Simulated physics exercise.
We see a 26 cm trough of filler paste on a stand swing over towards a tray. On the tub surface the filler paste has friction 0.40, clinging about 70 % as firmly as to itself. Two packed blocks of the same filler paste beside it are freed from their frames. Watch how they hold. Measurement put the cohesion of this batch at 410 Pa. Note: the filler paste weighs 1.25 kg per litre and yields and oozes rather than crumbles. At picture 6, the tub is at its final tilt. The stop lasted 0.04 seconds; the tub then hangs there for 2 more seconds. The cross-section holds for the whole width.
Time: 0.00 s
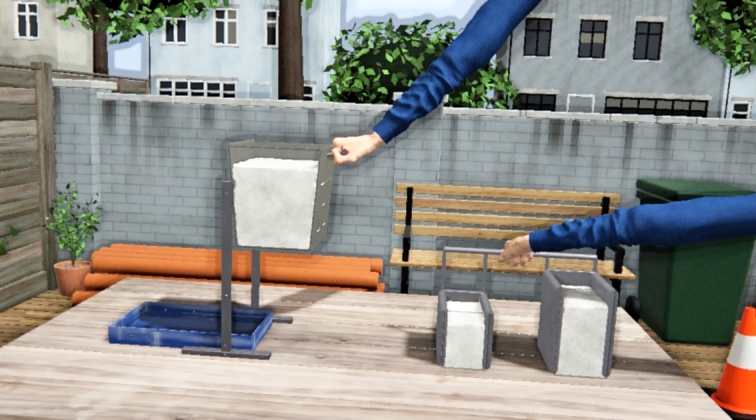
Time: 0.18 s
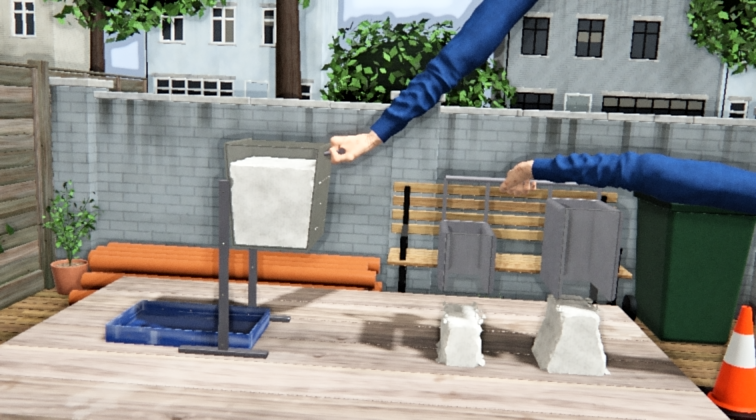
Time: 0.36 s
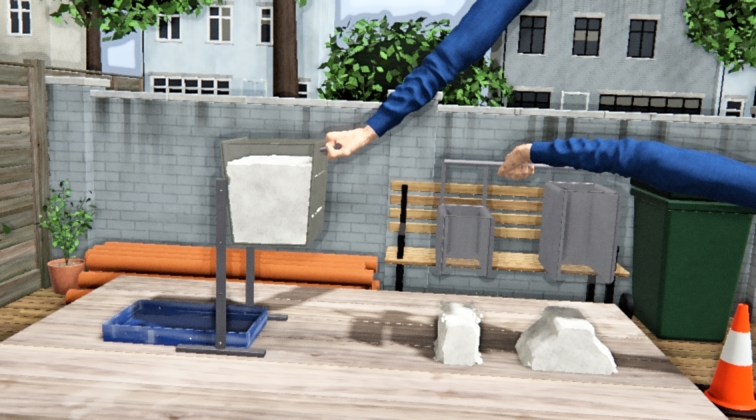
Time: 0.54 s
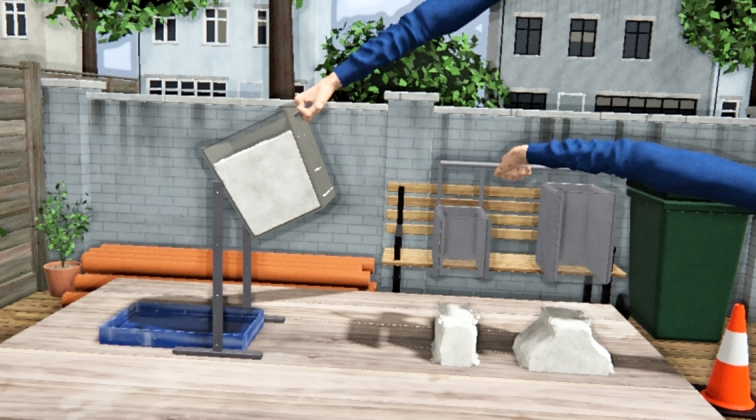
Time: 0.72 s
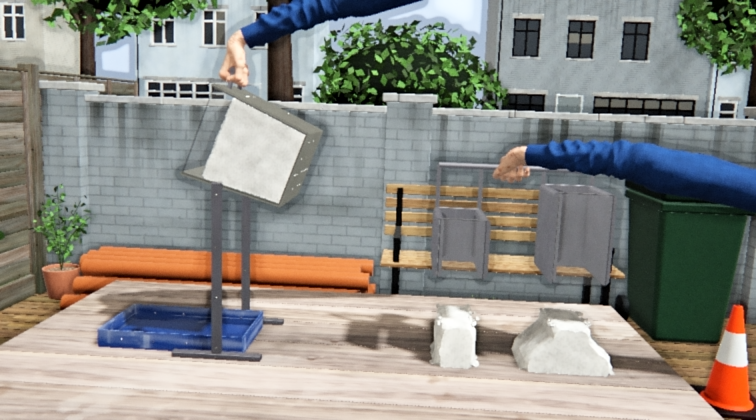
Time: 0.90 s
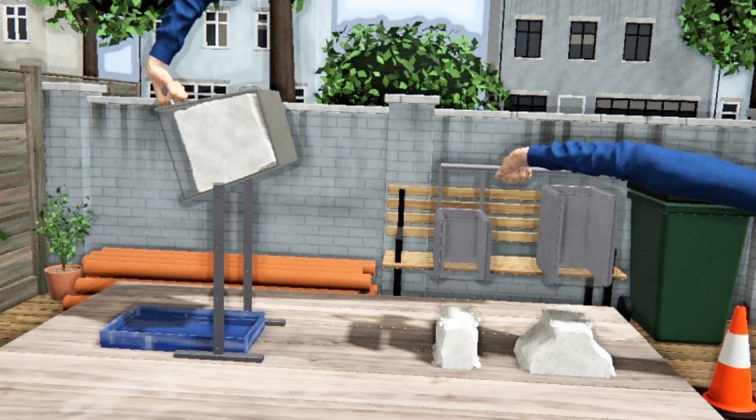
Hands lifting metal moulds off two pale blocks, the larger slumping low and wide, then tilting a paste-filled trough leftward.
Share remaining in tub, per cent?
Approx. 0 %.
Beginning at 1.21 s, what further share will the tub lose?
Share of load from then on: Approx. 25 %.
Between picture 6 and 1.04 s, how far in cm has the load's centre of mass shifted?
Something like 10 cm, give or take.
After 1.04 s, the tub is at 107 degrees and holds 75 %.
After 1.21 s, the tub is at 107 degrees and holds 27 %.
After 1.38 s, the tub is at 107 degrees and holds 3 %.
After 1.55 s, the tub is at 107 degrees and holds 0 %.
After 2.90 s, at the end, the tub is at 107 degrees and holds 0 %.
